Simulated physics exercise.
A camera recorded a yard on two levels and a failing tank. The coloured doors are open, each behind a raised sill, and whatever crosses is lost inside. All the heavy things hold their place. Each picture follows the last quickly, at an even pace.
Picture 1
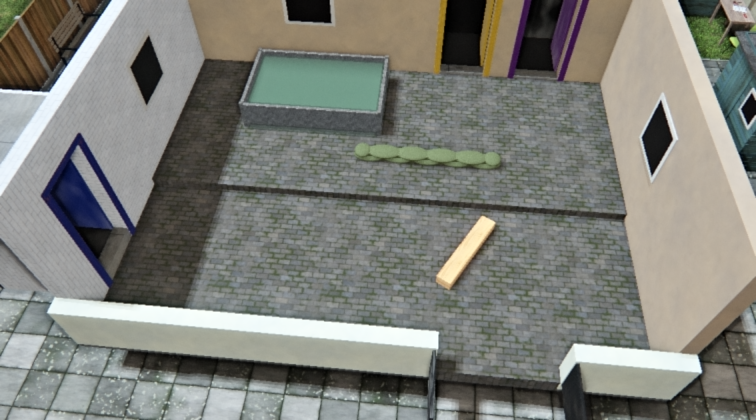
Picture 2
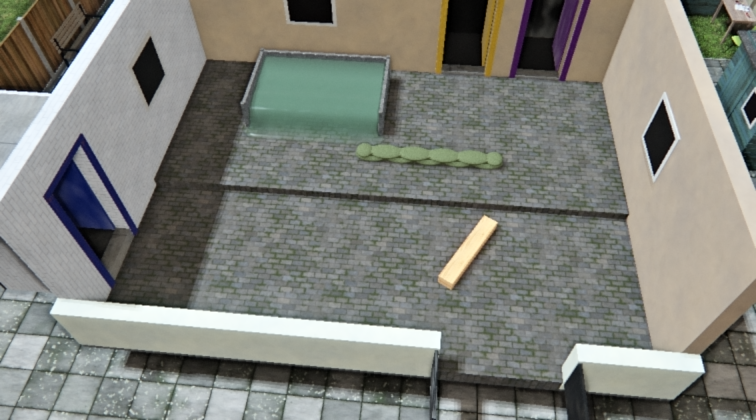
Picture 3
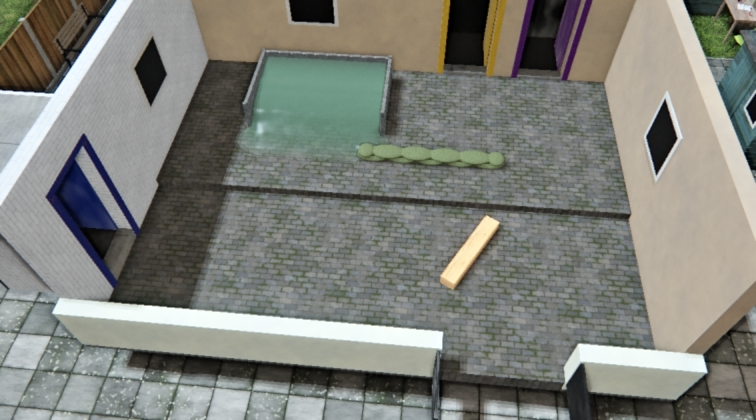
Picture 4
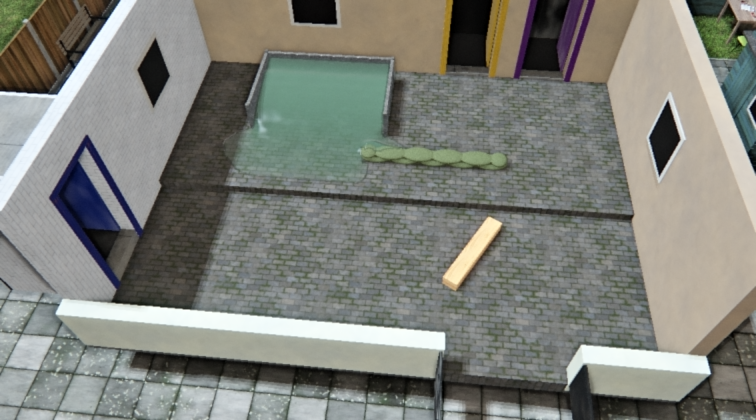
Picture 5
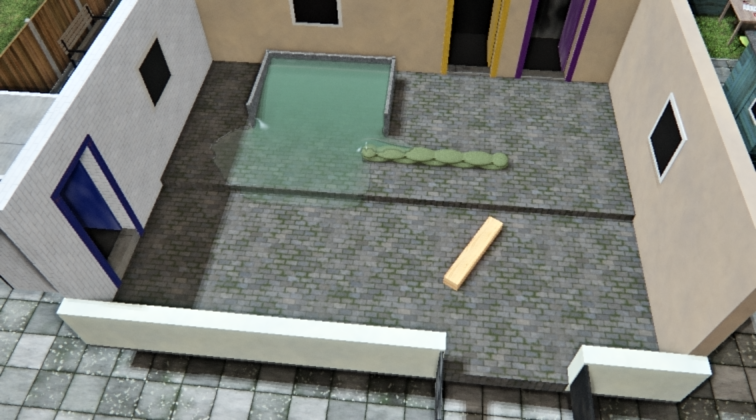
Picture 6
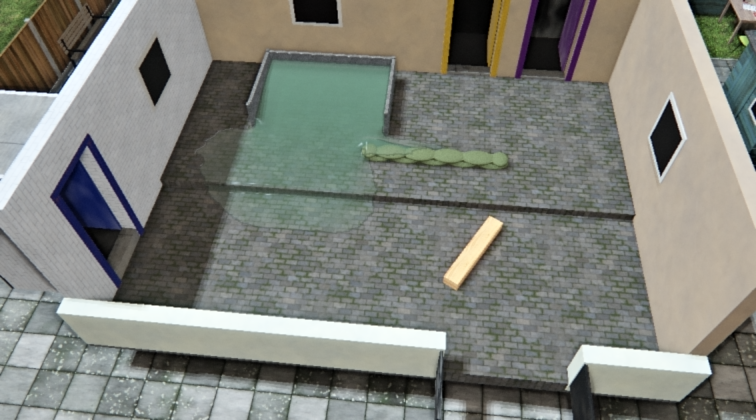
Green water pours out of the front of a grey tank at the back left of a two-level paved yard, seen from high above through a camera that shifts very slightly. A blue doorway stands left, yellow and purple ones back right, with a green, lumpy row and a pale orange block on the paving. The water spreads forward and leftward in a thinning sheet, then crosses the step onto the lower level.
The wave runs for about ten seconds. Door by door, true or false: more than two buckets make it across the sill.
Yellow door: False; blue door: False; purple door: False.
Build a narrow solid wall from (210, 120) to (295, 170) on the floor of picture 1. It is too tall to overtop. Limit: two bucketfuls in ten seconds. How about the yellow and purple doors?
Yellow door copes, purple door copes.
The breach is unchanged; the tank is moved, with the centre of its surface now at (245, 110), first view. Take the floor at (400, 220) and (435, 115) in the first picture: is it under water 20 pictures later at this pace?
Spared, spared.
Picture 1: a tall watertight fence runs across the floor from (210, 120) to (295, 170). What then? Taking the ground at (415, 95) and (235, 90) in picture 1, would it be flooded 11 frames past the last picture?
Untouched, then submerged.
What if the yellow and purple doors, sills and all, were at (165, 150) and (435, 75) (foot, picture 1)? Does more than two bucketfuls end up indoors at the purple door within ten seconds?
My guess is that the purple door does not reach it by then.
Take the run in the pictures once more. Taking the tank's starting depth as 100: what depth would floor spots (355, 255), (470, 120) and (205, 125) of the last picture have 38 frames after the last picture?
Depths of roughly 16, 2 and 0 per cent.
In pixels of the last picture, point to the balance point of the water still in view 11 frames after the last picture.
Around pixel (304, 187).
A moment on, water covers 30 % of the floor; the yellow door not reached, the blue door not reached, the purple door not reached.
Next, water covers 45 % of the floor; the yellow door not reached, the blue door wet at the sill, nothing in, the purple door not reached.
Then, water covers 50 % of the floor; the yellow door not reached, the blue door wet at the sill, nothing in, the purple door not reached.
Later, water covers 60 % of the floor; the yellow door wet at the sill, nothing in, the blue door wet at the sill, nothing in, the purple door wet at the sill, nothing in.
In the end, water covers 60 % of the floor; the yellow door wet at the sill, nothing in, the blue door wet at the sill, nothing in, the purple door wet at the sill, nothing in.
